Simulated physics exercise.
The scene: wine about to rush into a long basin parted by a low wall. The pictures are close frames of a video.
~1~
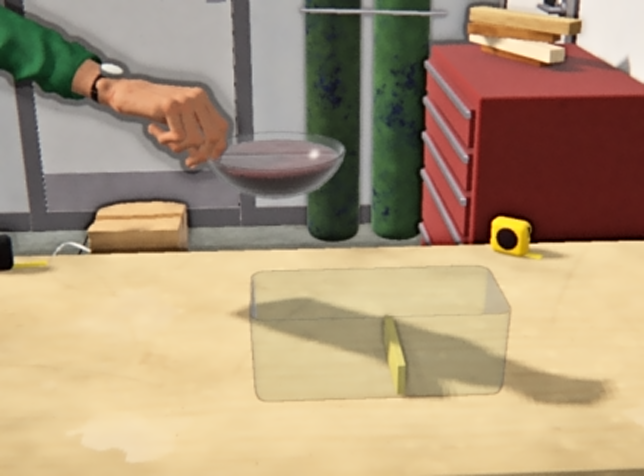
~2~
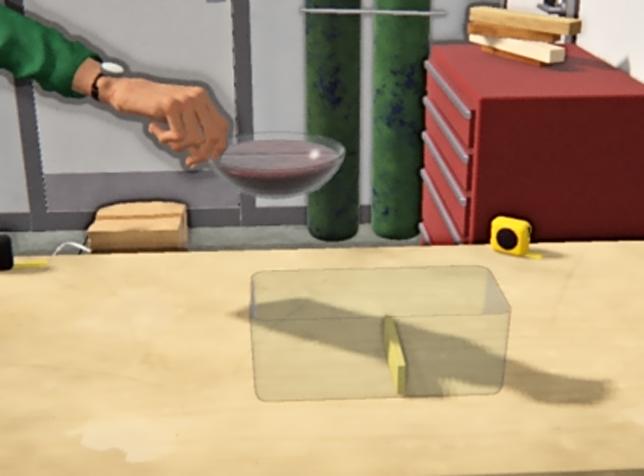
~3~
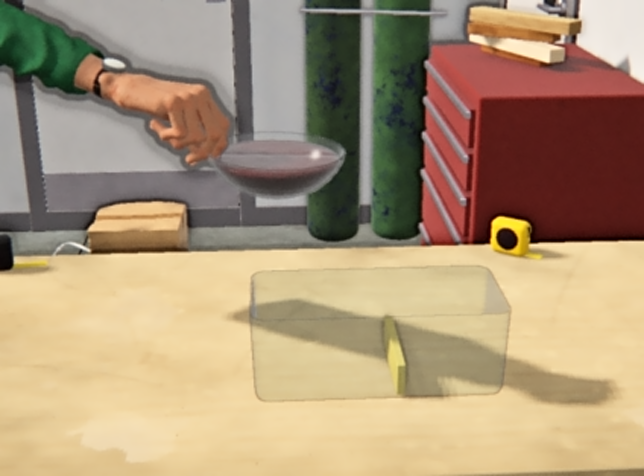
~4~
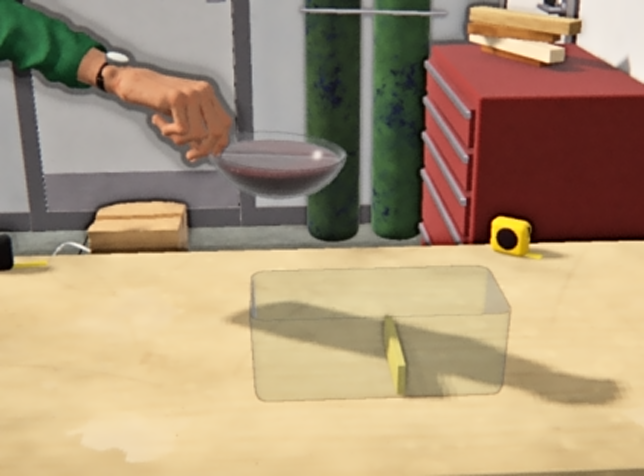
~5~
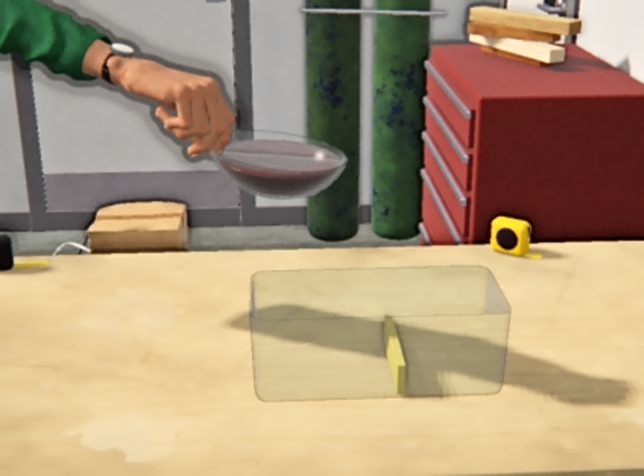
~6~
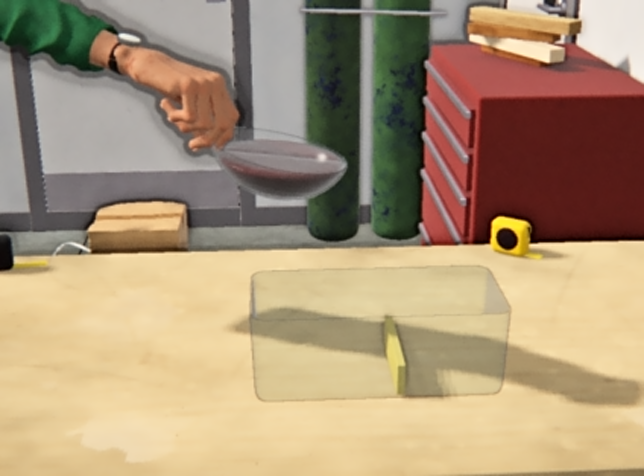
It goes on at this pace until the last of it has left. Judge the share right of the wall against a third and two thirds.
In the end between a third and two thirds is right of the wall.
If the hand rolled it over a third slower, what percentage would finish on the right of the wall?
Some 55 per cent.
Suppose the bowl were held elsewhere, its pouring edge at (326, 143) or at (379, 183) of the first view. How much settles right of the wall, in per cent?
Near 20 % and 70 %.
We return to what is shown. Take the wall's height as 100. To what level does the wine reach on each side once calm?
The left part 30 per cent, the right part 40.
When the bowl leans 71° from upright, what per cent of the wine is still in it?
Close to 15 per cent.
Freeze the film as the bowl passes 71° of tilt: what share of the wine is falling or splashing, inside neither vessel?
It comes to 60 per cent or so.
A moment on, the bowl is tipped part way and 15 per cent is still to pour, 9 is left of the wall and 15 right of it.
Next, the bowl is tipped right over and 0 per cent is still to pour, 49 is left of the wall and 48 right of it.
Then the bowl is tipped right over and 0 per cent is still to pour, 51 is left of the wall and 47 right of it.
Later the bowl is tipped right over and 0 per cent is still to pour, 51 is left of the wall and 47 right of it.
At rest 51 per cent lies left of the wall, 47 right of it and 2 outside.
